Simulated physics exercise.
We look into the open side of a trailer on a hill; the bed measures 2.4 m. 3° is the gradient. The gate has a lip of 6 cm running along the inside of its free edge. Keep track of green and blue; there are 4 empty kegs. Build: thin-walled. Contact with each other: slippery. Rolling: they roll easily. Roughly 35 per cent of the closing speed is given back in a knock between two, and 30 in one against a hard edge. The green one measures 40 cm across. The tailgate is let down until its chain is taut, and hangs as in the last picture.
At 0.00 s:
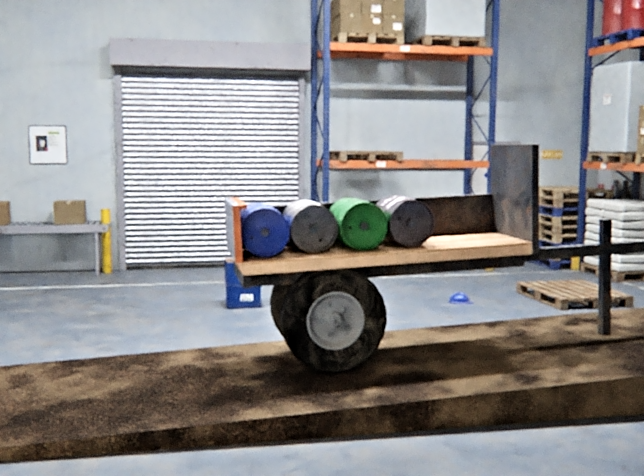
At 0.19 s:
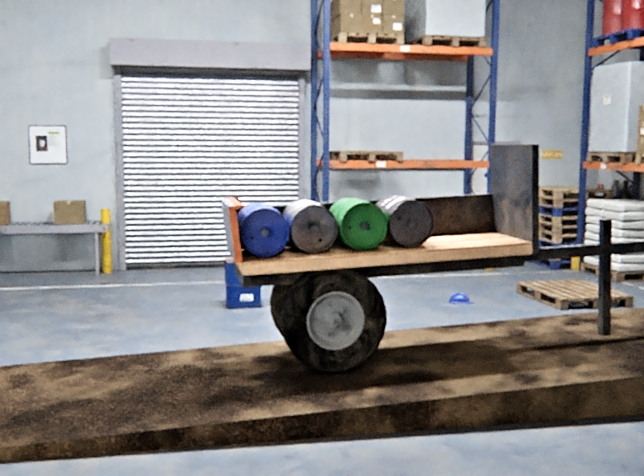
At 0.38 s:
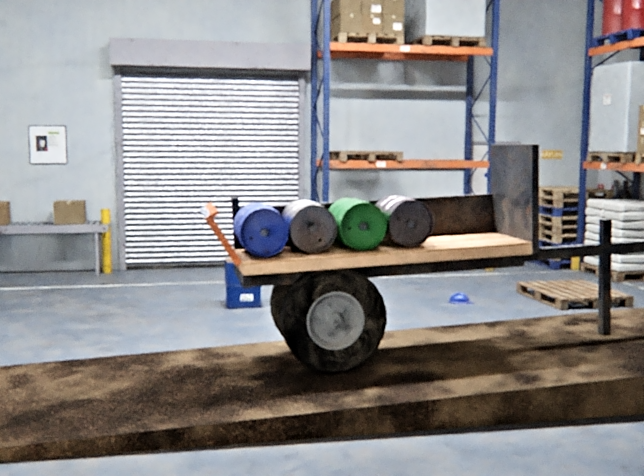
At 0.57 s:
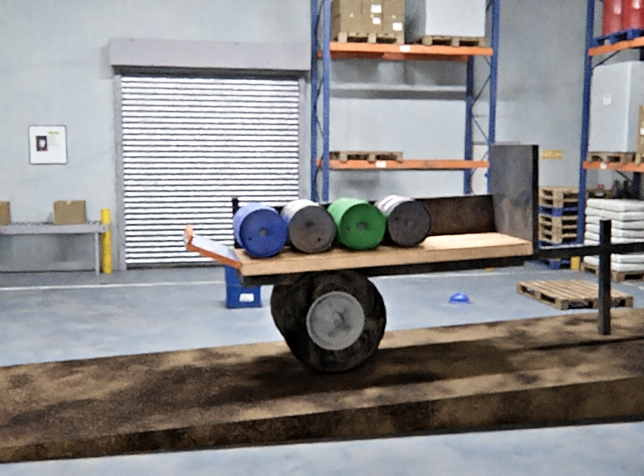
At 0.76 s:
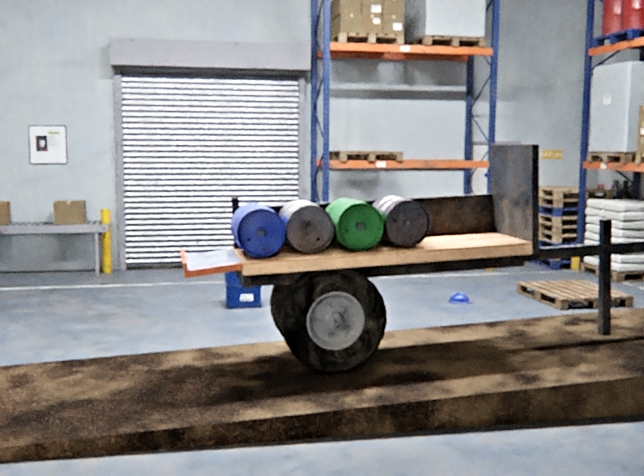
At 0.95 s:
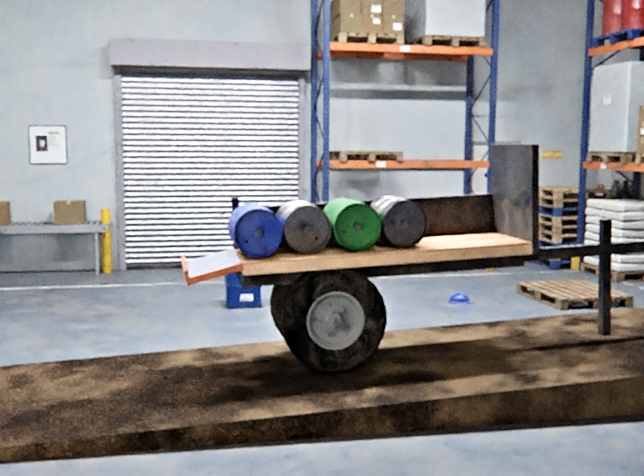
The orange gate at the left end of a parked trailer starts upright beside four barrels, then swings outward and down to the left, passing level until it slopes slightly downward. The blue, grey, green and dark barrels, lying side by side on the bed, shift very slightly left.
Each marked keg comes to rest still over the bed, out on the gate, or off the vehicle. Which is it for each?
Green keg: Off the vehicle, blue: Off the vehicle.
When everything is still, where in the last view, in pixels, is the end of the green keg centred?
Around (53, 372).
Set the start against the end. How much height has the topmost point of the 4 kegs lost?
105 cm.
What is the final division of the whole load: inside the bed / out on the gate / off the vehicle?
Respectively 0, 0, 4.
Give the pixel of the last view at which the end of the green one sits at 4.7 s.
Roughly at (153, 267) in the last picture.
By 2.6 s, green is on the bed, 55 cm short of the hinge, rolling left; blue is on the gate, 45 cm past the hinge, rolling left; 0 of 4 are out.
By 4.7 s, green is dropping off the gate; blue is out on the ground; 3 of 4 are out.
Finally (7.2 s), green is off the vehicle; blue is out on the ground; 4 of 4 are out.
